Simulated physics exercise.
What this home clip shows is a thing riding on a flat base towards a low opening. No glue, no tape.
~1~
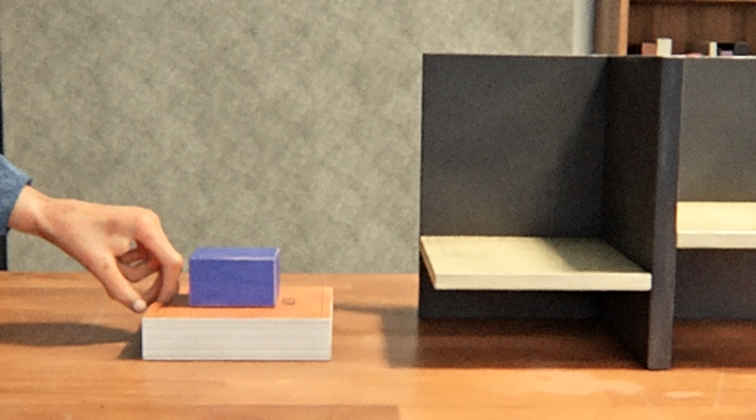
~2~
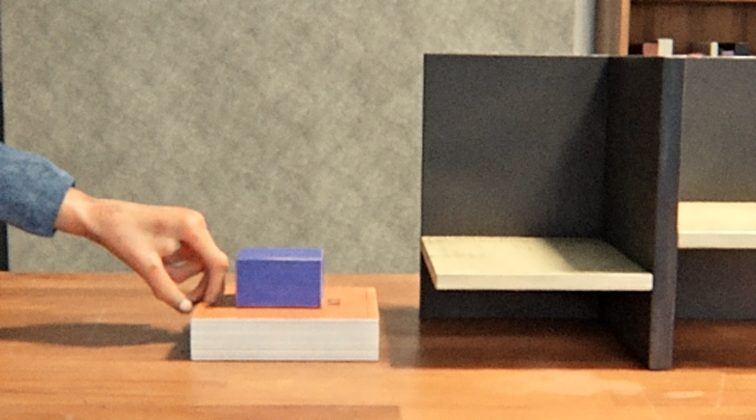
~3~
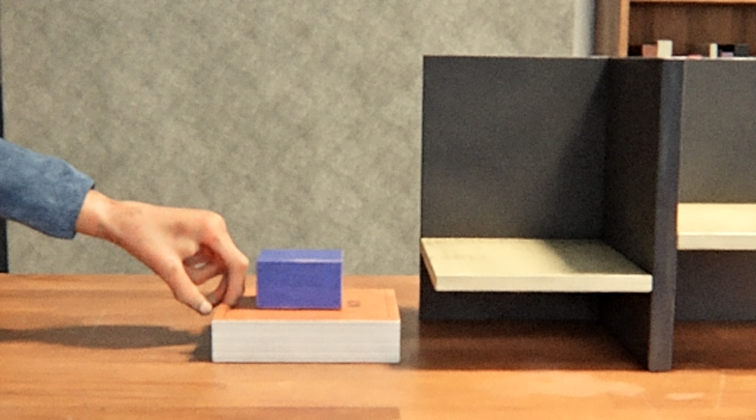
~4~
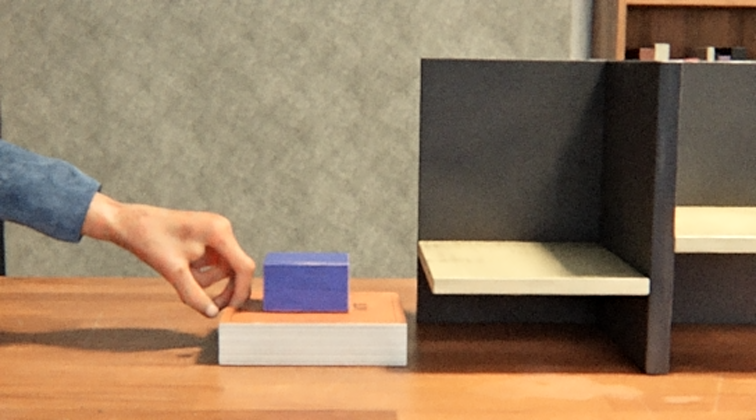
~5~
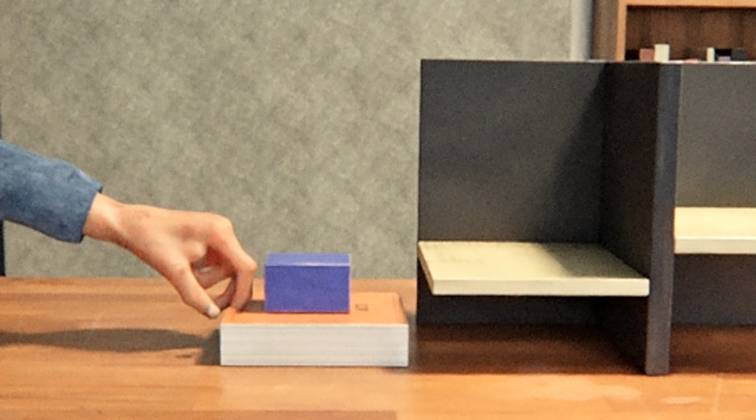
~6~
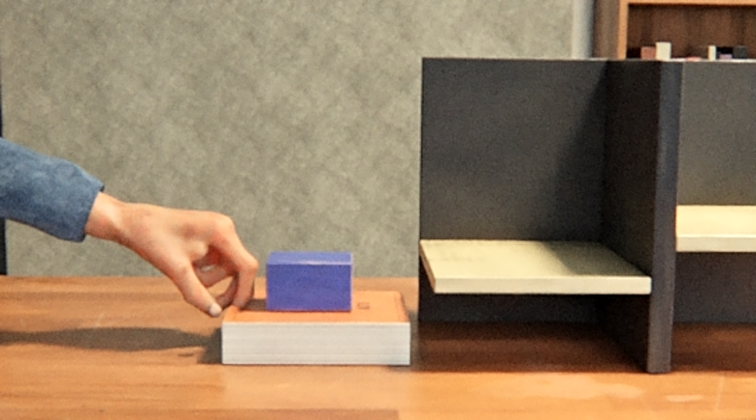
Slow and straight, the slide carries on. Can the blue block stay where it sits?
Noted: Blue block swept off.
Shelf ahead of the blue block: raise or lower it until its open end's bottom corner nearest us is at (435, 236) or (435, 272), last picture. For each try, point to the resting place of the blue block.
Near (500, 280) and (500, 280).
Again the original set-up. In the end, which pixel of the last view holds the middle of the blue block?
It comes to rest at about (356, 305) in the last picture.
Then, 1.90 s later than the last frame, blue block tilted by 6° near (384, 282).
Then, 2.12 s later than the last frame, blue block on its side near (365, 302).
When it is over, the blue block is knocked back, near (356, 305).
